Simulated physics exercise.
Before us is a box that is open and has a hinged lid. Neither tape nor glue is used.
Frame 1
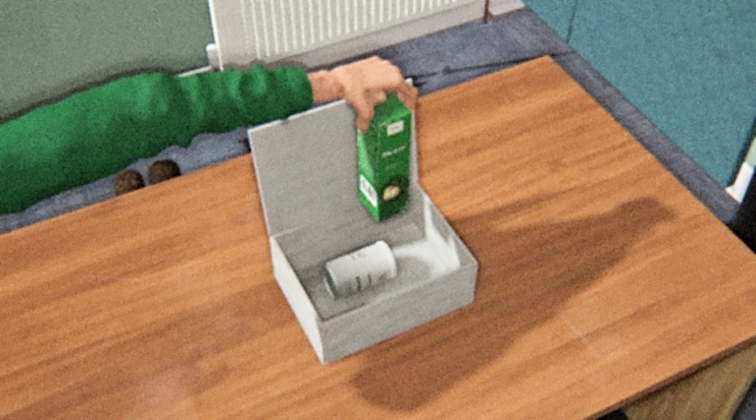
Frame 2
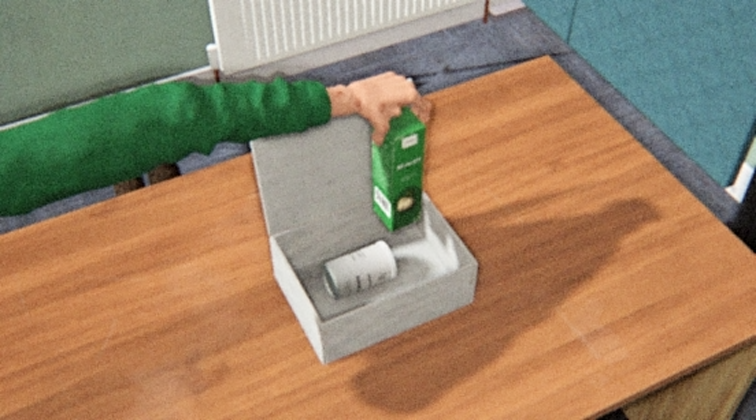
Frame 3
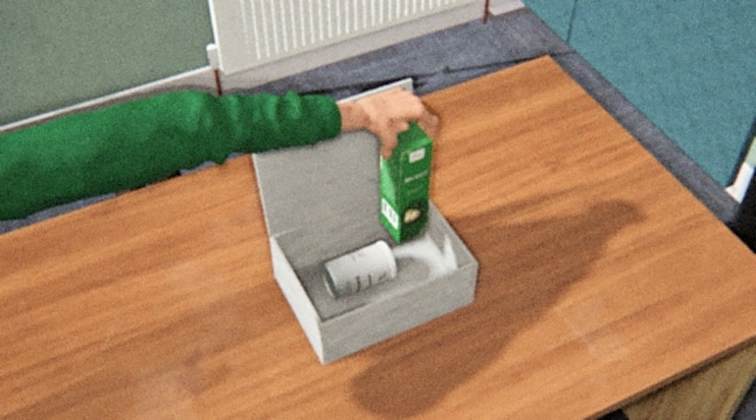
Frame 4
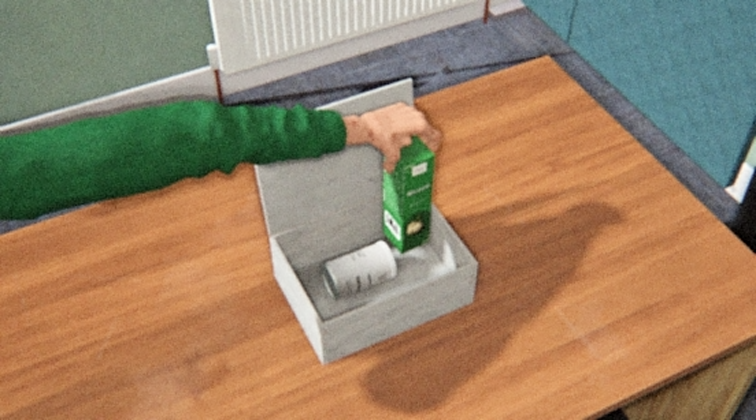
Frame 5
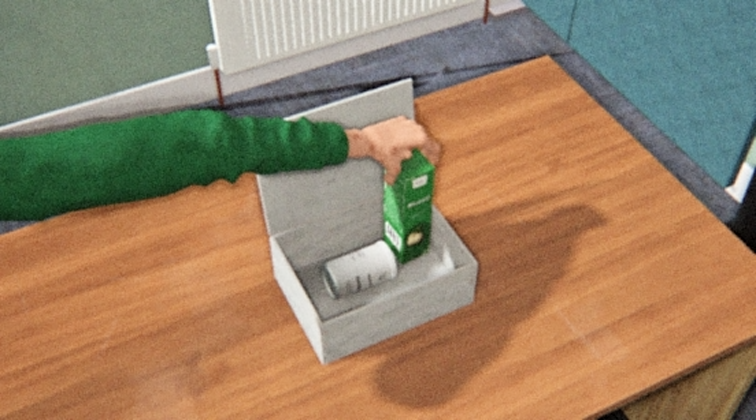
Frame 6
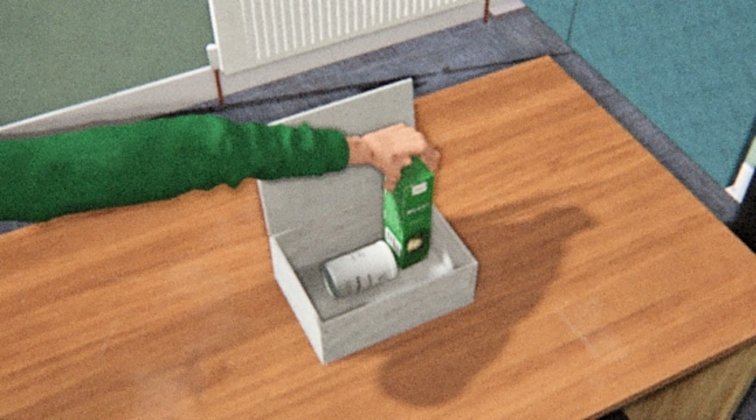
A hand in a green sleeve lowered a green carton into an open gray box on a wooden table, shifting it slightly right on the way down, beside a white tin lying on its side.
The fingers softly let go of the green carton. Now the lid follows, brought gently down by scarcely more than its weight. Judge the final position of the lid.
The lid finishes raised off the rim.
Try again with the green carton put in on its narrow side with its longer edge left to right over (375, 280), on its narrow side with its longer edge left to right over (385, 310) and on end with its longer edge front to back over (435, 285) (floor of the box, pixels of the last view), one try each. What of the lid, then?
Try one: The lid comes all the way down; try two: It comes all the way down; try three: It remains open.
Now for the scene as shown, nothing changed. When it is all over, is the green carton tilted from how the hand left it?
At the finish it goes crooked.
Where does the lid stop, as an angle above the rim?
Some 20°.
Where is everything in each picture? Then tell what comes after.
The first picture shows coming down; green carton (384, 158); white tin (359, 271).
The second picture shows coming down; green carton (398, 170); white tin (359, 271).
The third picture shows coming down; green carton (405, 183); white tin (359, 271).
The fourth picture shows coming down; green carton (408, 195); white tin (359, 271).
The fifth picture shows coming down; green carton (408, 207); white tin (359, 271).
The sixth picture shows in place under the hand; green carton (408, 213); white tin (359, 271).
Then, 1.30 s after the last picture, lid 79° above the rim.
Then, 1.90 s after the last picture, lid 56° above the rim; green carton tipped 15° from how it was near (417, 222).
Then, 2.20 s after the last picture, lid 29° above the rim; green carton tipped 48° from how it was near (437, 251).
At rest, lid 22° above the rim; tipped over in the box, green carton; white tin in place. Seen from the same camera at the end, green carton near (437, 249).
